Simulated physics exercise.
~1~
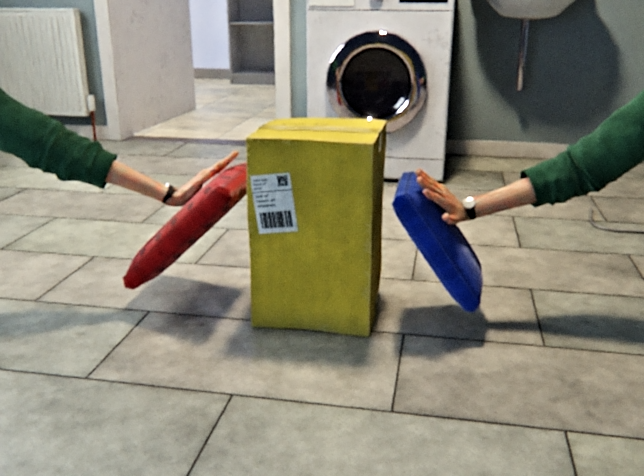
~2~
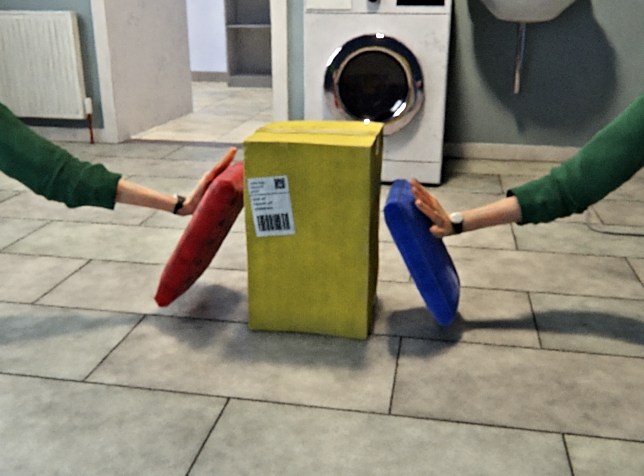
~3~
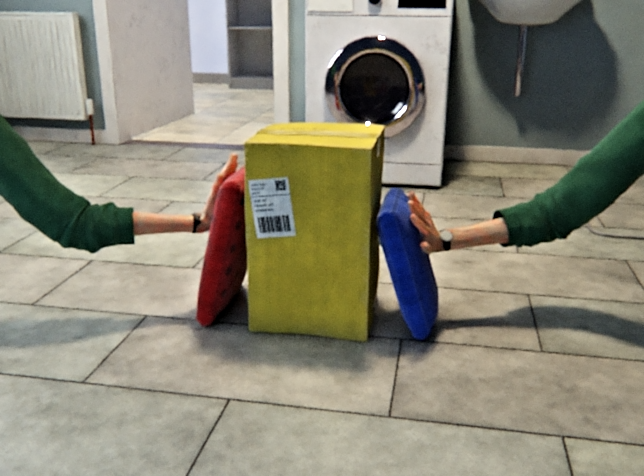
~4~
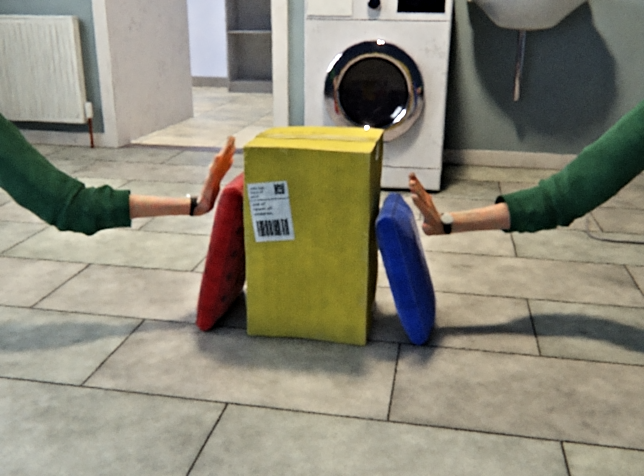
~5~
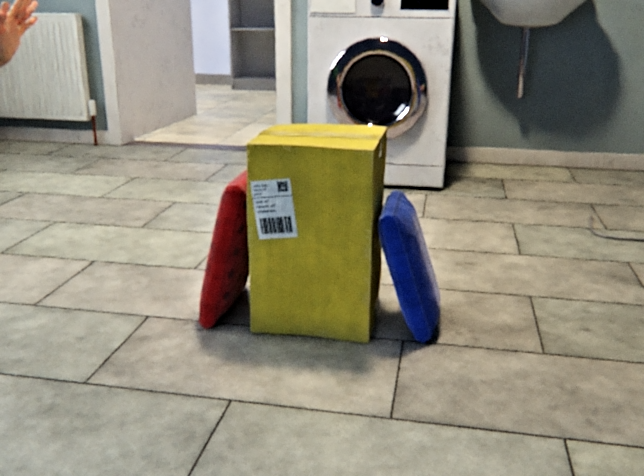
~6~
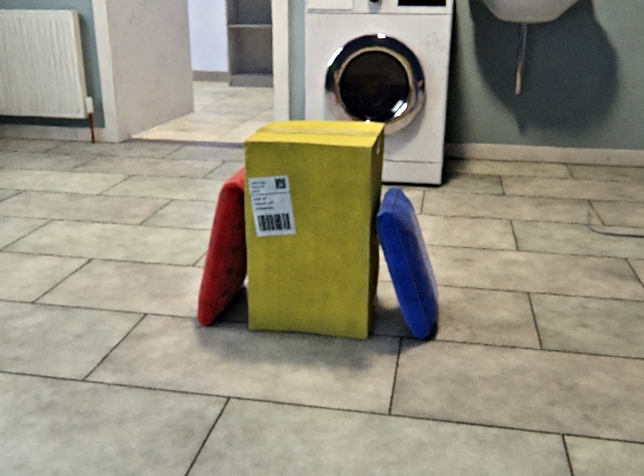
Red and blue cushions being leaned by two hands against opposite sides of a yellow box, staying propped after release.
